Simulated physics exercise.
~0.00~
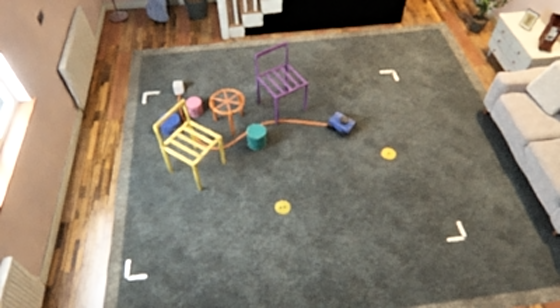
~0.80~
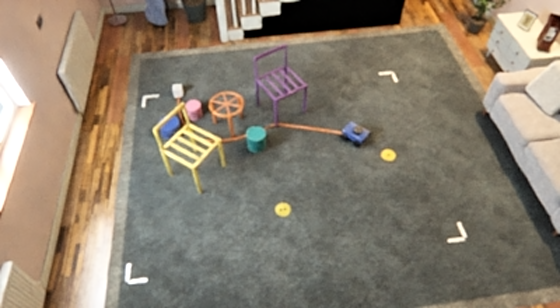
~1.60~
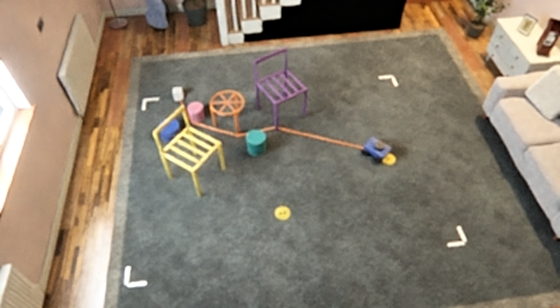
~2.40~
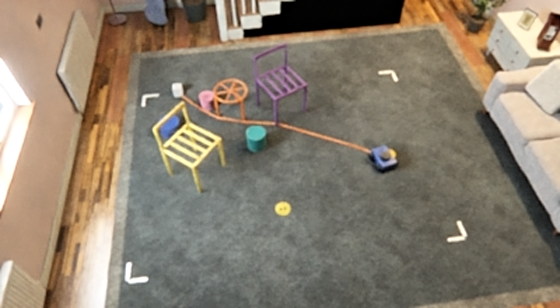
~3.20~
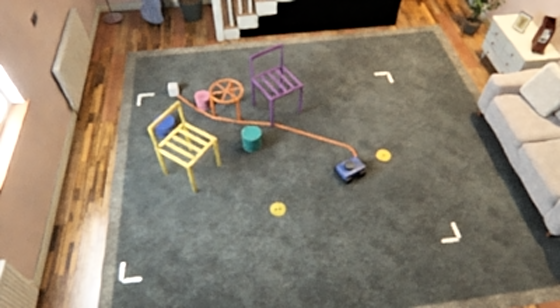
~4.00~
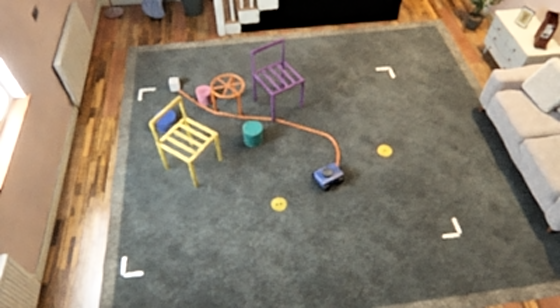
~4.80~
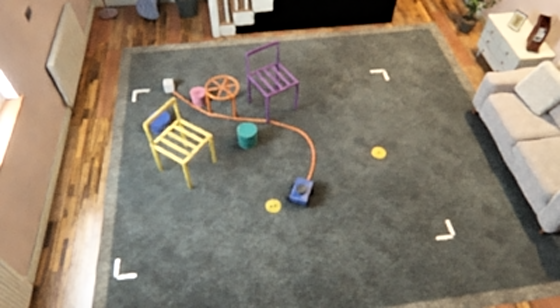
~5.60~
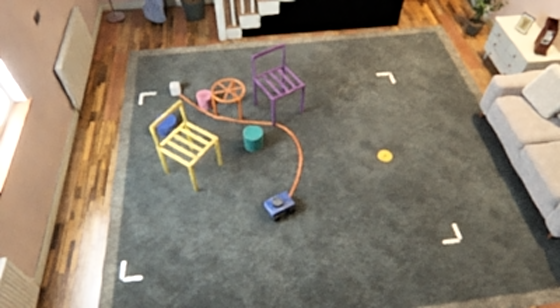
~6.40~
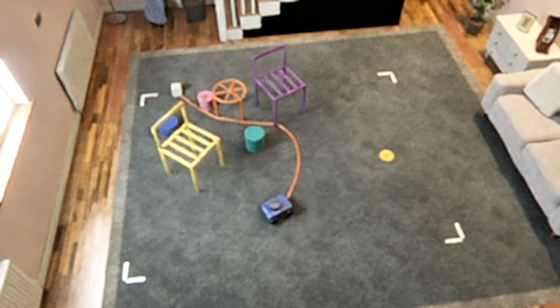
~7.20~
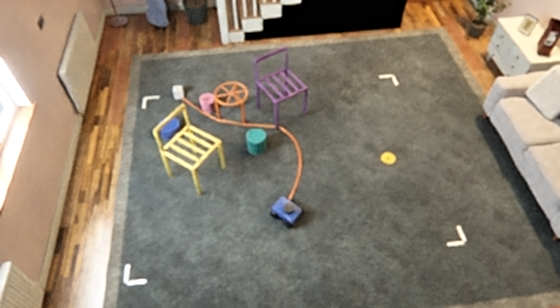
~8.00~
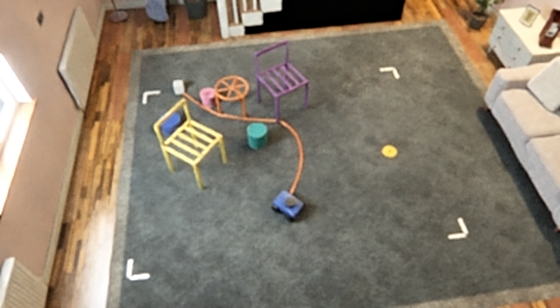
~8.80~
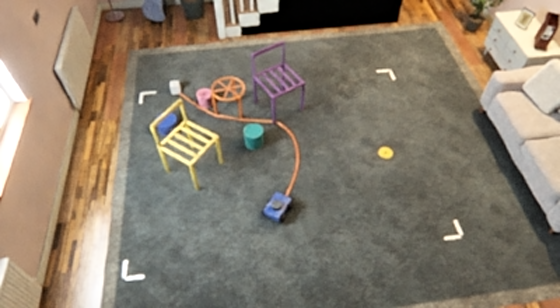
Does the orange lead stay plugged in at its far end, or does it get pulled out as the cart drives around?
It stays plugged in. When the cart has stopped at the second yellow mark, the lead still runs back to its fixed end by the corner of the rug.
